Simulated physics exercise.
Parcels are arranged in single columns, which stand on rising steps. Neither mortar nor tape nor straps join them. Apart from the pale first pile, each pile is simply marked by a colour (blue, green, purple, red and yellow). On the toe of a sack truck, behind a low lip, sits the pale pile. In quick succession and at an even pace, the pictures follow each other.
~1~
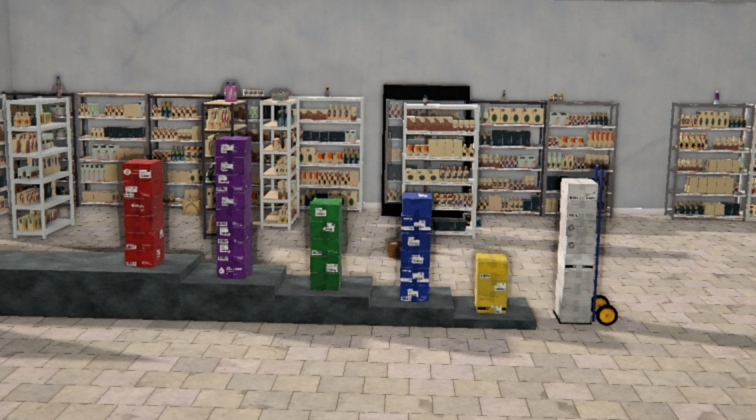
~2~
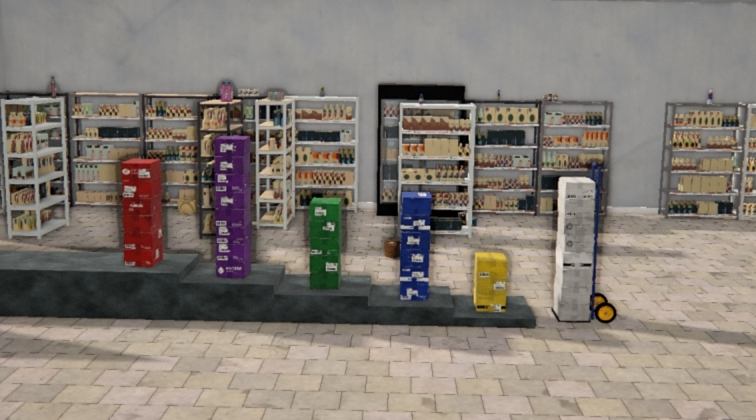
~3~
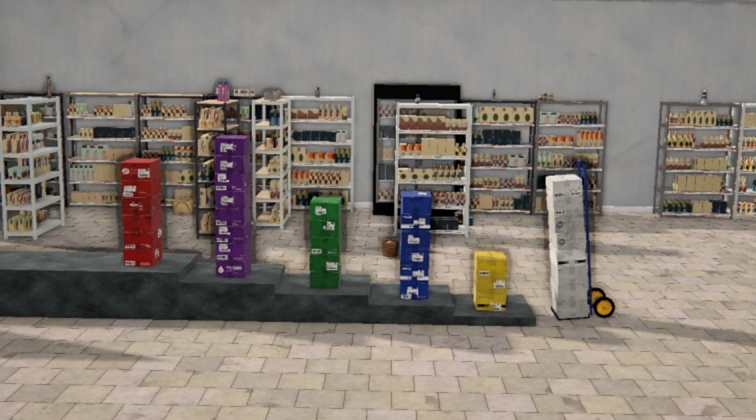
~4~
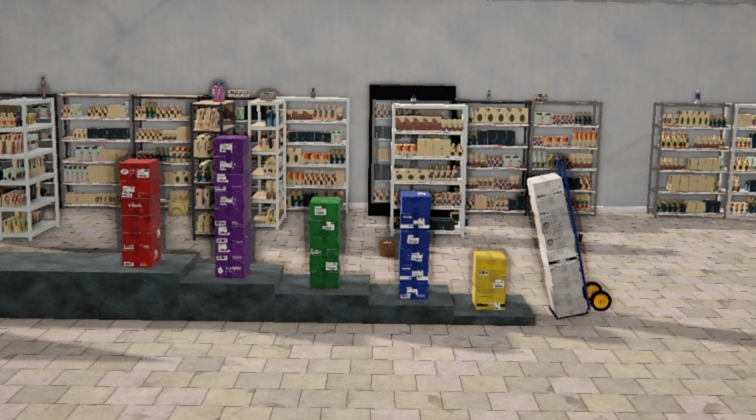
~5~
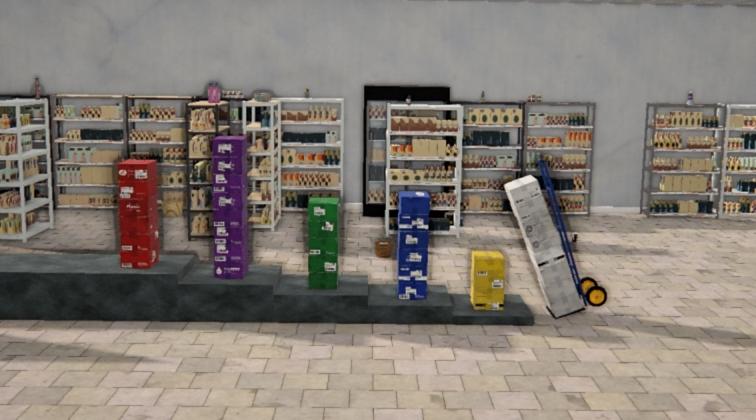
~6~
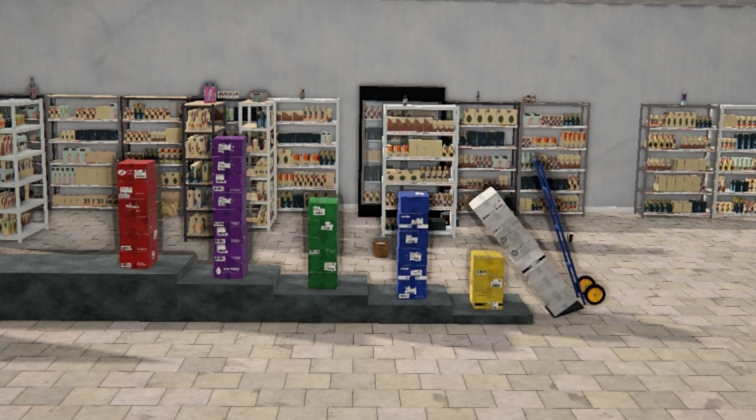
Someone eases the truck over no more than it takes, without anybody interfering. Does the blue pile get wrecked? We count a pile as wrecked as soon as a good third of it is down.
No, it survives.
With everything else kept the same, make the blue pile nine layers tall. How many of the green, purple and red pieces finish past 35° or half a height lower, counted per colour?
The counts are green 0, purple 0 and red 0.
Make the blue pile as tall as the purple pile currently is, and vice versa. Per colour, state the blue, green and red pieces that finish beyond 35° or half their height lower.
Counts by colour: Blue 0; green 0; red 0.
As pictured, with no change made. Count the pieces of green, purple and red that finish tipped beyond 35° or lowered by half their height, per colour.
Down at the end: Green 0, purple 0, red 0.
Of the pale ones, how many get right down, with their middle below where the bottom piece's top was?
The count is 1.
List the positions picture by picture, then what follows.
In the first frame (each place is the centre of the face we see best; the camera moves round a little), truck frame (601, 200) level; top blue parcel (417, 207); top yellow parcel (493, 271); the others all in place.
In the second frame, truck frame (598, 198) rocked barely; top blue parcel (417, 206).
In the third frame, truck frame (586, 194) rocked a little, top of the pale pile leaning a little; top blue parcel (417, 205); the others all in place.
In the fourth frame, truck frame (568, 192) rocked a little, top of the pale pile leaning a little; top blue parcel (417, 205); the others all in place.
In the fifth frame, truck frame (553, 192) rocked clearly, top of the pale pile leaning clearly; top blue parcel (415, 206); the others all in place.
In the sixth frame, truck frame (549, 191) rocked clearly, top of the pale pile leaning well over; top blue parcel (415, 205); top red parcel (132, 173); the others all in place.
Just after the last frame, 8 of the pale pile down; none of the 6 blue parcels down (0 of 28 in all colours); top blue parcel unmoved.
A moment on, 8 of the pale pile down; none of the 6 blue parcels down (0 of 28 in all colours); top blue parcel unmoved; top yellow parcel moved a little.
Further on, 8 of the pale pile down; none of the 6 blue parcels down (0 of 28 in all colours); top blue parcel unmoved; top yellow parcel moved half its height.
Then, 8 of the pale pile down; none of the 6 blue parcels down (0 of 28 in all colours); top blue parcel moved a little; top yellow parcel tilted barely.
When it is over, 8 of the pale pile down; none of the 6 blue parcels down (0 of 28 in all colours); top blue parcel moved a little; top yellow parcel tilted a little. In pixels of the last frame, middles, top blue parcel near (411, 202), top yellow parcel near (473, 262).
